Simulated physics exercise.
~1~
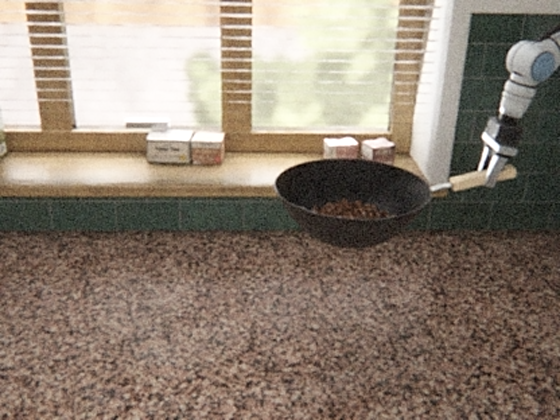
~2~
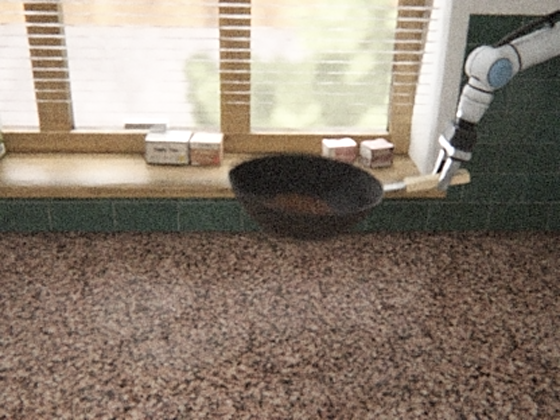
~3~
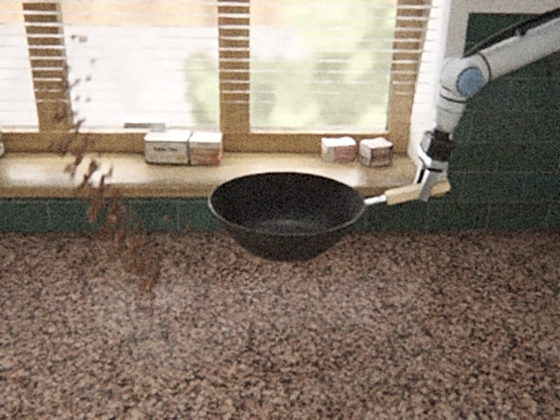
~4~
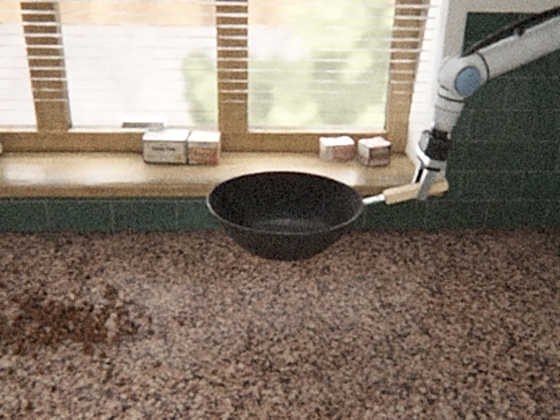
In the video, a robot arm holds a dark wok of small brown pellets above a speckled countertop and swings it left, then stops slightly lower; the pellets fly out to the left and fall, ending scattered on the counter beside the nearly empty wok.
